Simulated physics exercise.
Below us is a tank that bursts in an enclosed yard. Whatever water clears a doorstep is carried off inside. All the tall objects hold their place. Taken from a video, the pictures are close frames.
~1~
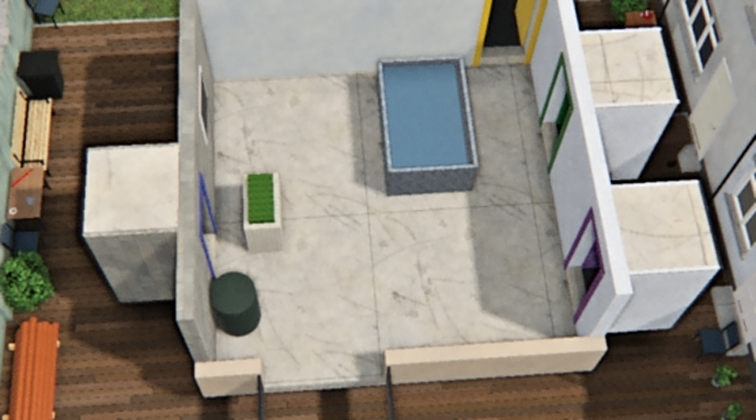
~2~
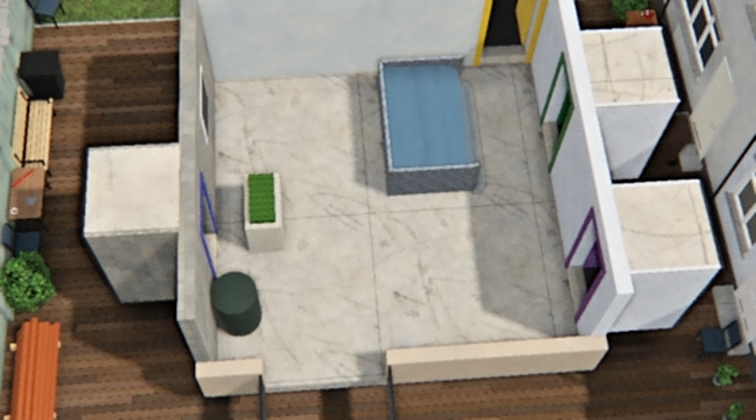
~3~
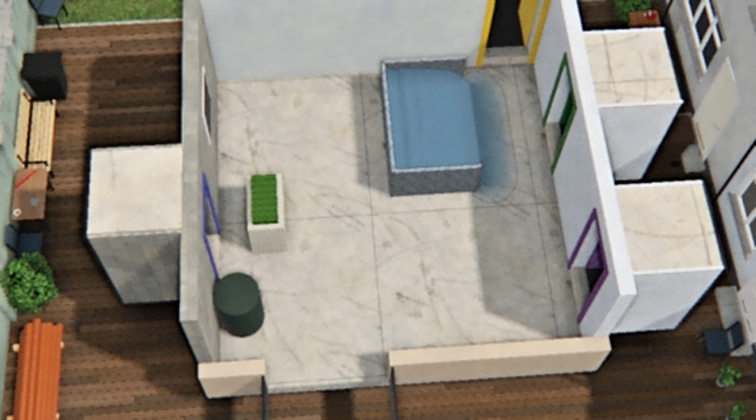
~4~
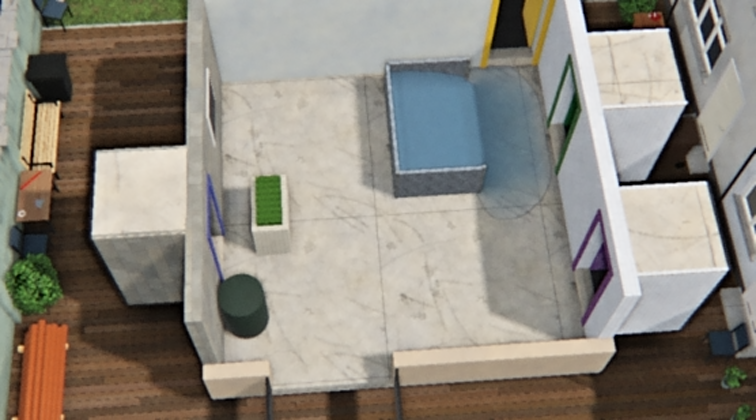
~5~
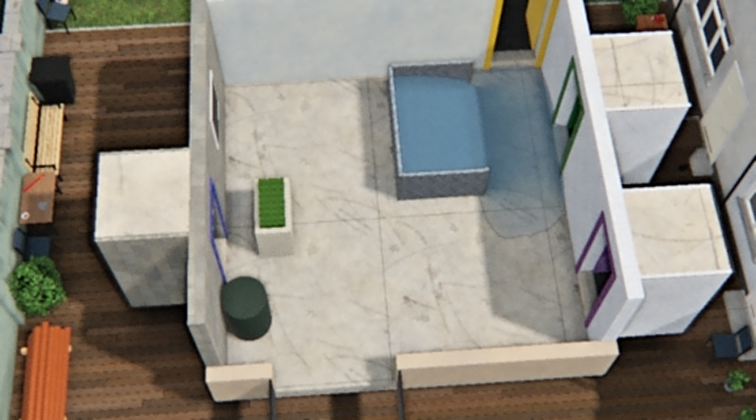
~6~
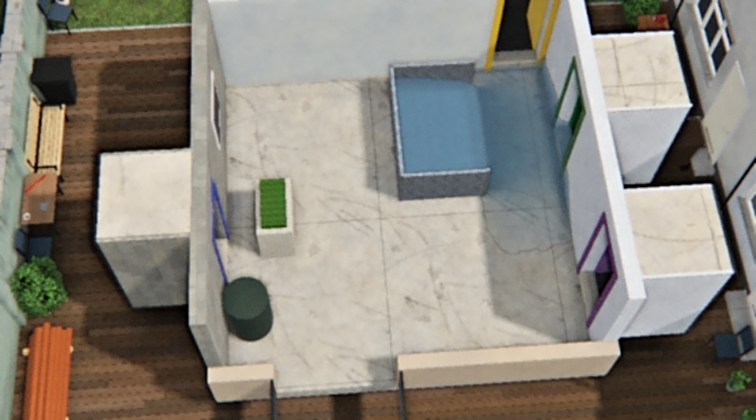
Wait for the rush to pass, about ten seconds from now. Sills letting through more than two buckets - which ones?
At the end, the purple door will not top two buckets, the blue door will top two buckets, the yellow door will top two buckets, the green door will top two buckets.
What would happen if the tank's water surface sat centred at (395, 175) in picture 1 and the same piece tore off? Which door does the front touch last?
Note: The blue-painted one.
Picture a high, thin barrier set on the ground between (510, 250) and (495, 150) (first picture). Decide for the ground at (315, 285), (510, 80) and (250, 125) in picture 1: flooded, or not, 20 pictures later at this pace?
Results in order: Bone-dry / swamped / swamped.
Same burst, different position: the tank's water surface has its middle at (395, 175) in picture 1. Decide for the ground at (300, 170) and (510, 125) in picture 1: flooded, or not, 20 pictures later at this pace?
Point 1: Not wet; point 2: Soaked through.
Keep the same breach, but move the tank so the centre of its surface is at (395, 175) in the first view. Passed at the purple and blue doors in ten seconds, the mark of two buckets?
The way I see it, purple door surpasses the threshold while blue door surpasses the threshold.
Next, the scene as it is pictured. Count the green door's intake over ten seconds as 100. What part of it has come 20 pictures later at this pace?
Roughly 100 %.
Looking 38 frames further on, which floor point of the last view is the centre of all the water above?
Near pixel (428, 221).
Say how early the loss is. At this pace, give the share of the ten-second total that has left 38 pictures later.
By then, close to 65 % of it.
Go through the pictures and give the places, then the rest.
The water tank at (426, 114) is whole and still, in the first picture.
Water pours out at (464, 128) and has run to (474, 192), in the second picture.
The front is at (497, 198), out from the gap at (466, 129), in the third picture.
Water pours out at (470, 132) and has run to (523, 209), in the fourth picture.
Water pours out at (473, 134) and has run to (565, 209), in the fifth picture.
The front is at (571, 233), out from the gap at (475, 135), in the sixth picture.
A moment on, water covers 20 % of the floor; the purple door wet at the sill, nothing in, the blue door not reached, the yellow door over two buckets in, the green door far over two buckets in.
Next, water covers 30 % of the floor; the purple door wet at the sill, nothing in, the blue door not reached, the yellow door over two buckets in, the green door far over two buckets in.
Then, water covers 55 % of the floor; the purple door wet at the sill, nothing in, the blue door not reached, the yellow door far over two buckets in, the green door far over two buckets in.
Later, water covers 75 % of the floor; the purple door wet at the sill, nothing in, the blue door under two buckets in, the yellow door far over two buckets in, the green door far over two buckets in.
In the end, water covers 90 % of the floor; the purple door wet at the sill, nothing in, the blue door far over two buckets in, the yellow door far over two buckets in, the green door far over two buckets in.
